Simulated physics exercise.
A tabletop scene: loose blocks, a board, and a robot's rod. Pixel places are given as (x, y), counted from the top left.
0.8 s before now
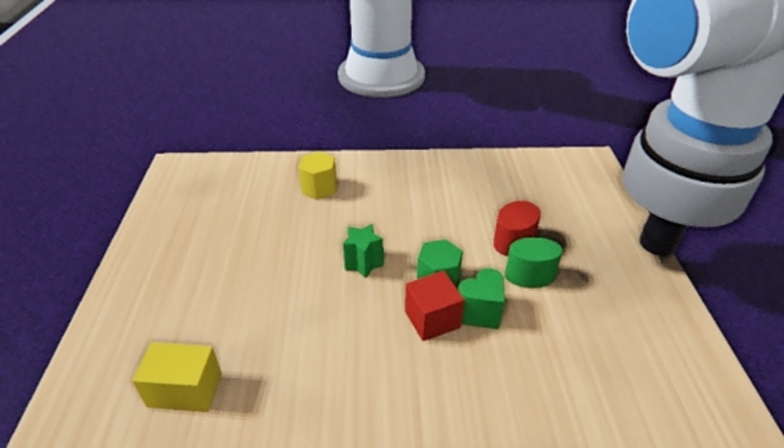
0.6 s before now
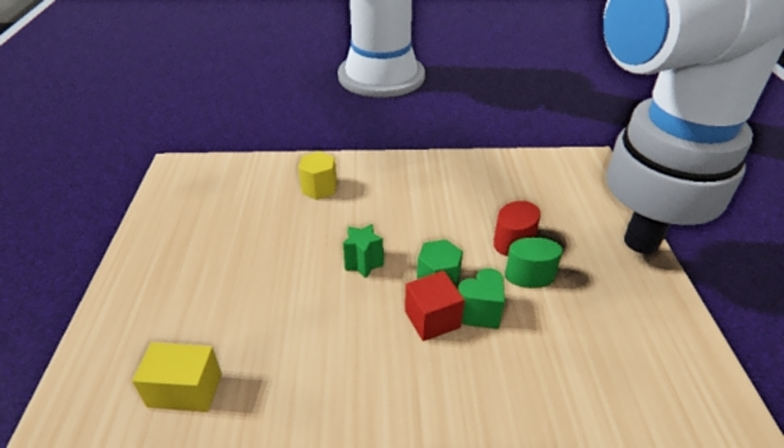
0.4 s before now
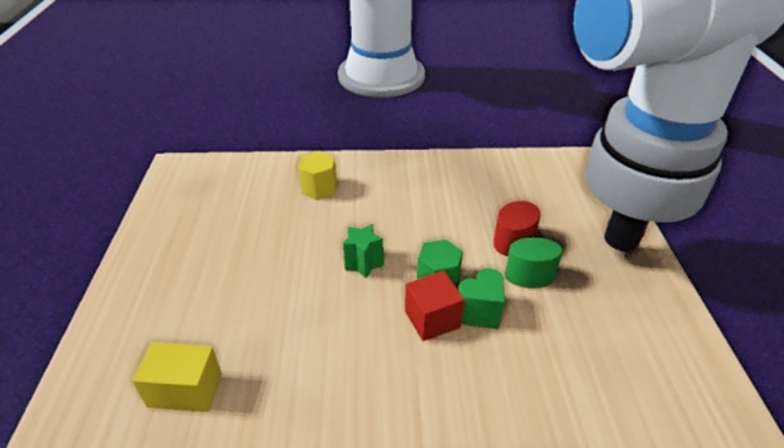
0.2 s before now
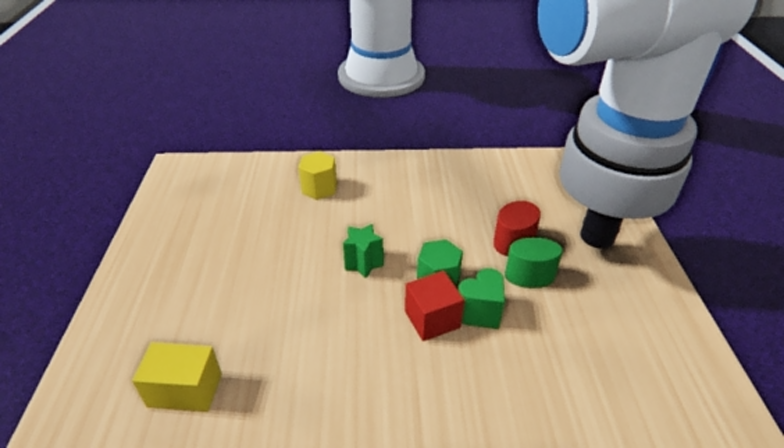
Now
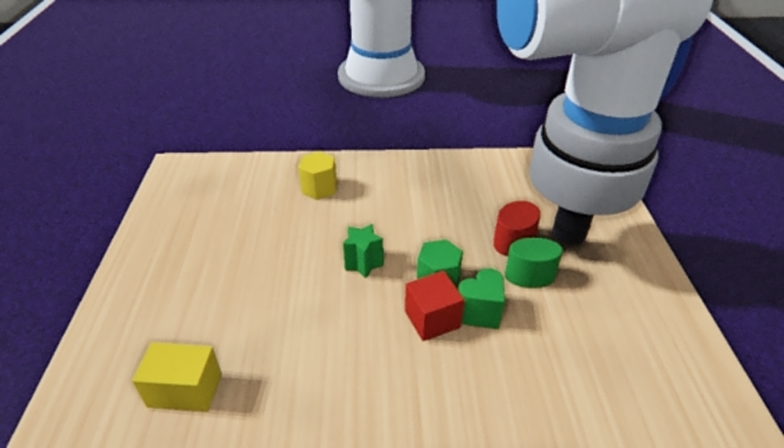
On a wooden tabletop, a robot arm moves its black rod left toward still, colored blocks.
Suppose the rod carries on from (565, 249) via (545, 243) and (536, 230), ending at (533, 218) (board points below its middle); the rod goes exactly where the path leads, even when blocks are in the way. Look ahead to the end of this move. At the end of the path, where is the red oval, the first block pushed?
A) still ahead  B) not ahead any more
My pick is B.
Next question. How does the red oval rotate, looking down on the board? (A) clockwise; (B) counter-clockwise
Option B.
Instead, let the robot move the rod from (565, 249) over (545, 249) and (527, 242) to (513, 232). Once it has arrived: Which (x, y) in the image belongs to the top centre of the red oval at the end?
Just about (483, 205).
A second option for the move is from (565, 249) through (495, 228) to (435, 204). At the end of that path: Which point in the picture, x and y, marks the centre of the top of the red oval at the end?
Most likely (453, 209).
On the path given first. Halfway along, rod at (541, 223); red oval at (508, 211), turned 20° anticlockwise.
At the end, rod at (536, 203); red oval at (507, 210), turned 20° anticlockwise; green oval in place.
